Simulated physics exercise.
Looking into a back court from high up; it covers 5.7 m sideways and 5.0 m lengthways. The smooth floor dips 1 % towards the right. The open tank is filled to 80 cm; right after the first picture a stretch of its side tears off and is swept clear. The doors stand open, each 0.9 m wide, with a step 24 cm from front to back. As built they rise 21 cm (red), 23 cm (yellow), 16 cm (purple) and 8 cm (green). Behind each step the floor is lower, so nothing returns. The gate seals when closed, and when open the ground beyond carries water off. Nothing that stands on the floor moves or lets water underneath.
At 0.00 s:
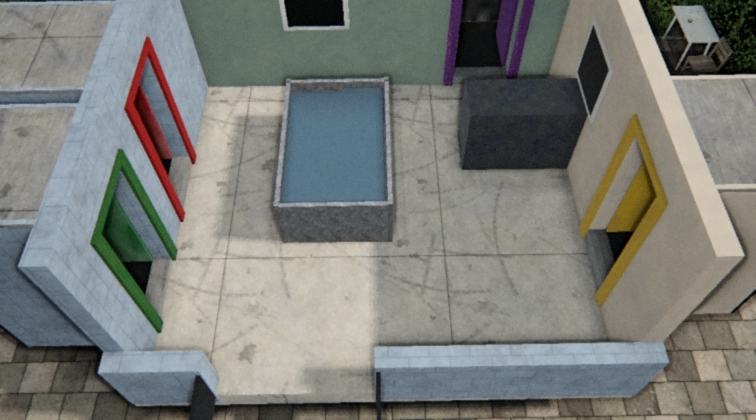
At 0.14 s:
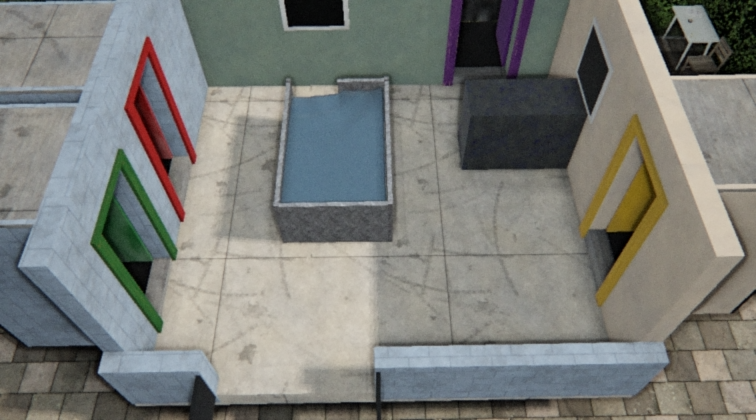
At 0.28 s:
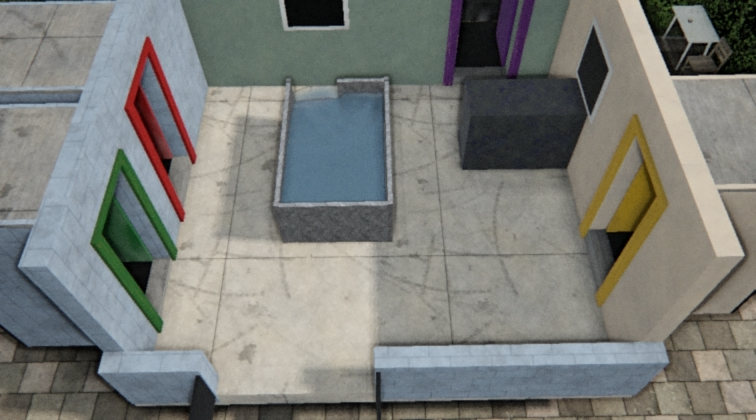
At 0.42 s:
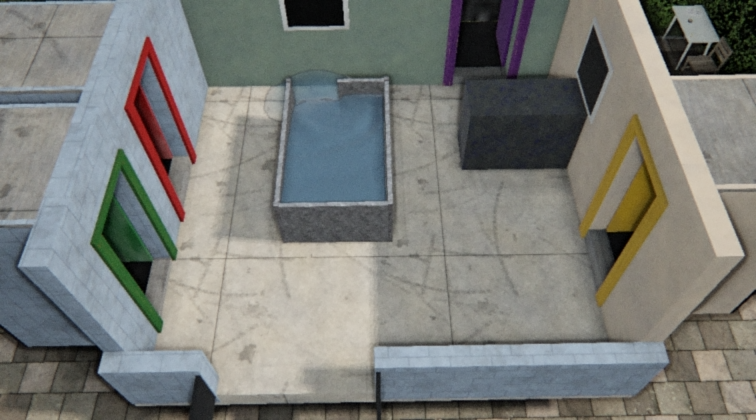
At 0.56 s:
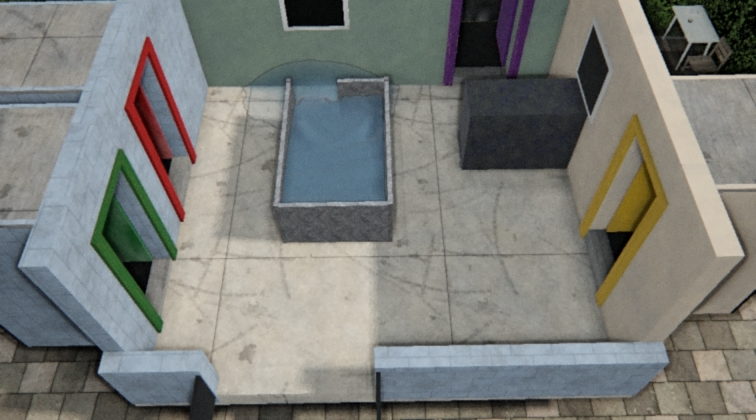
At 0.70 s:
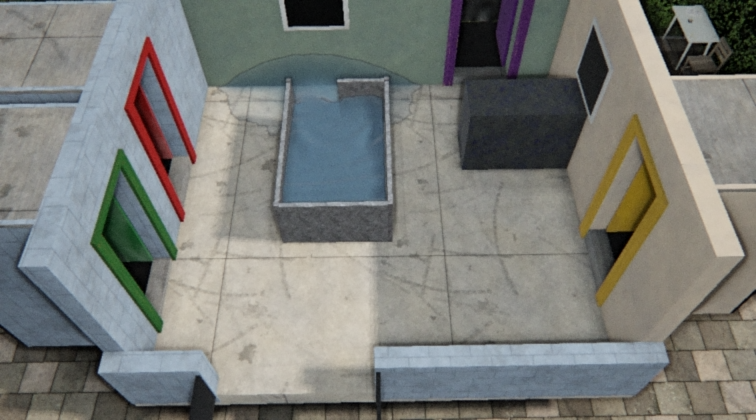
Water in an open stone tank starts pouring through a gap that opens in its far side, then spreads in a thin, widening arc across the courtyard floor along the green wall, as the level inside drops slightly.
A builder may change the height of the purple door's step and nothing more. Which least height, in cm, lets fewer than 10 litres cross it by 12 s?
About 19 cm.
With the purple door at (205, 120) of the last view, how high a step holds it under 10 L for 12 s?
Roughly 33 cm.
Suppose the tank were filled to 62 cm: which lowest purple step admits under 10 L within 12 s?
About 14.0 cm.
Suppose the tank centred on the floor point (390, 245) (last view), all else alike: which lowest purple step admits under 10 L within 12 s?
About 18 cm.
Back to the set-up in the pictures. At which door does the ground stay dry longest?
Last comes the yellow one.
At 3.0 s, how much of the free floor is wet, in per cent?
Near 55 per cent is wet.
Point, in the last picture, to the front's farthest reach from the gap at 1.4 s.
Near (541, 88).
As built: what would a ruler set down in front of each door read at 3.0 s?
In cm: Red 9, yellow 0, purple 9, green 4.
After 1.4 s water covers 20 % of the floor, deepest (56 cm) near (316, 91); 4 cm at the purple door, 0 litres in over its 16 cm step.
After 3.0 s water covers 55 % of the floor, deepest (32 cm) near (316, 91); 9 cm at the purple door, 0 litres in over its 16 cm step.
After 12.0 s water covers 95 % of the floor, deepest (12 cm) near (566, 192); 11 cm at the purple door, 24 litres in over its 16 cm step.
At the purple door as built, the water arrived by 1.1 s and peaked near 22 cm at 4.0 s.
Run again over the same 12 s with other heights there, 25 litres in over 16 cm, 1 litre over 22 cm. The limit of 10 litres is kept from about 19 cm up.
